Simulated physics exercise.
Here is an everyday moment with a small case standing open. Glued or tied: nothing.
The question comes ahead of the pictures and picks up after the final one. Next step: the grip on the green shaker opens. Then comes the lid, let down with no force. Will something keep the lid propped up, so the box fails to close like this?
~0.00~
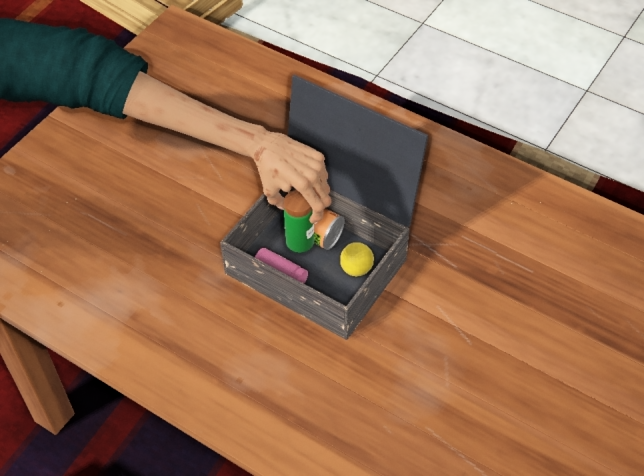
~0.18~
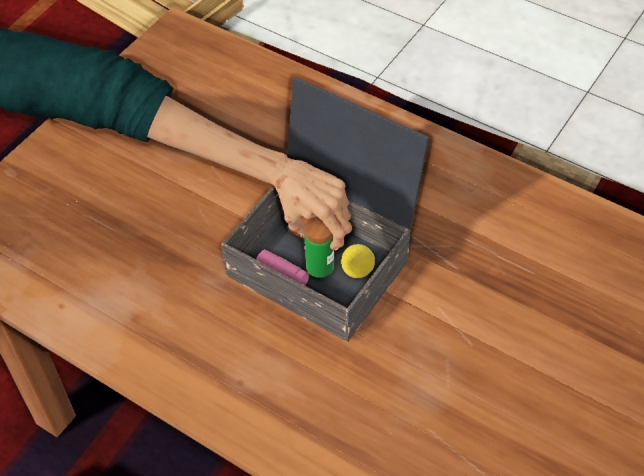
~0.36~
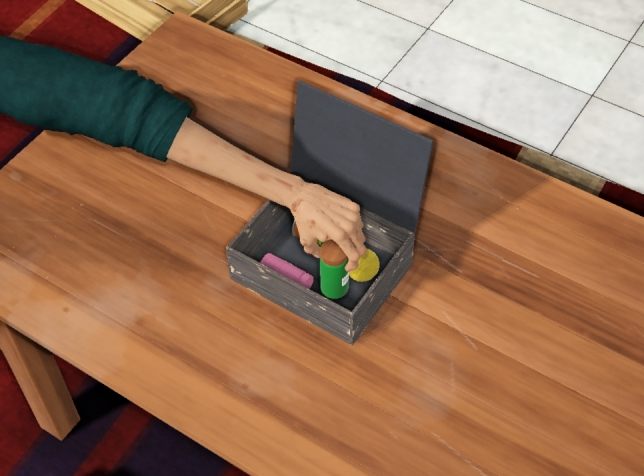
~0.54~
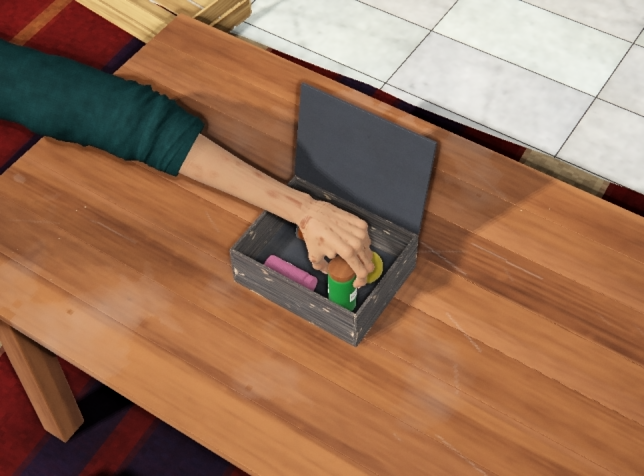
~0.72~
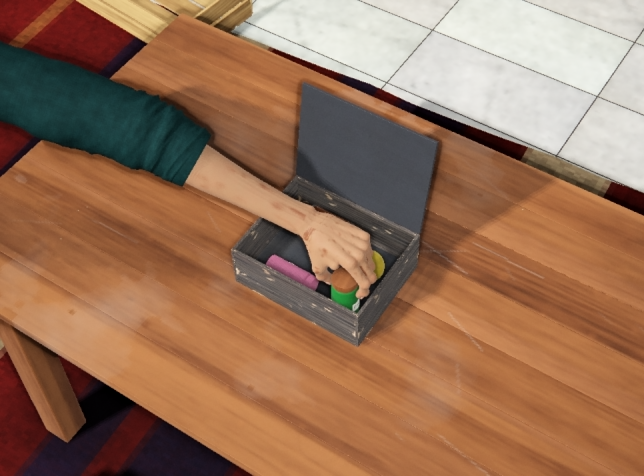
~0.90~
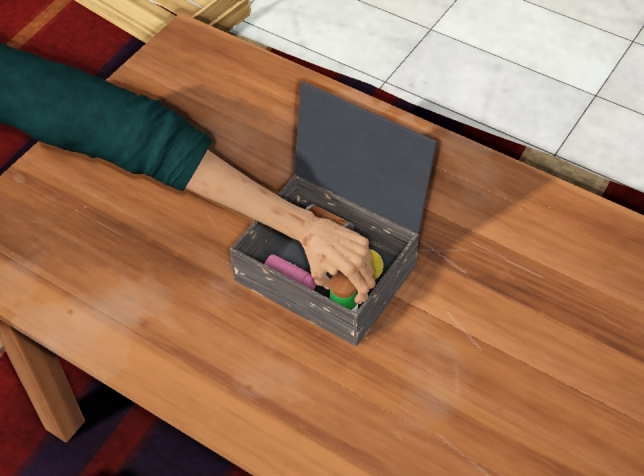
Yep, the box doesn't get its lid on.
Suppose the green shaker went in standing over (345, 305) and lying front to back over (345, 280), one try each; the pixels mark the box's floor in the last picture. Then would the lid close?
Try 1: Lid not shut; try 2: Lid shut.
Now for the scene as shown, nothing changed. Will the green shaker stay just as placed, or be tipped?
Simply put, it remains unturned.
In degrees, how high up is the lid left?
Roughly 8 degrees above the rim.
After 2.30 s, lid 72° above the rim.
After 2.80 s, lid 34° above the rim.
In the end (3.4 s), lid 7° above the rim; all 4 unmoved. At the end, from the last picture's camera, green shaker near (344, 300).
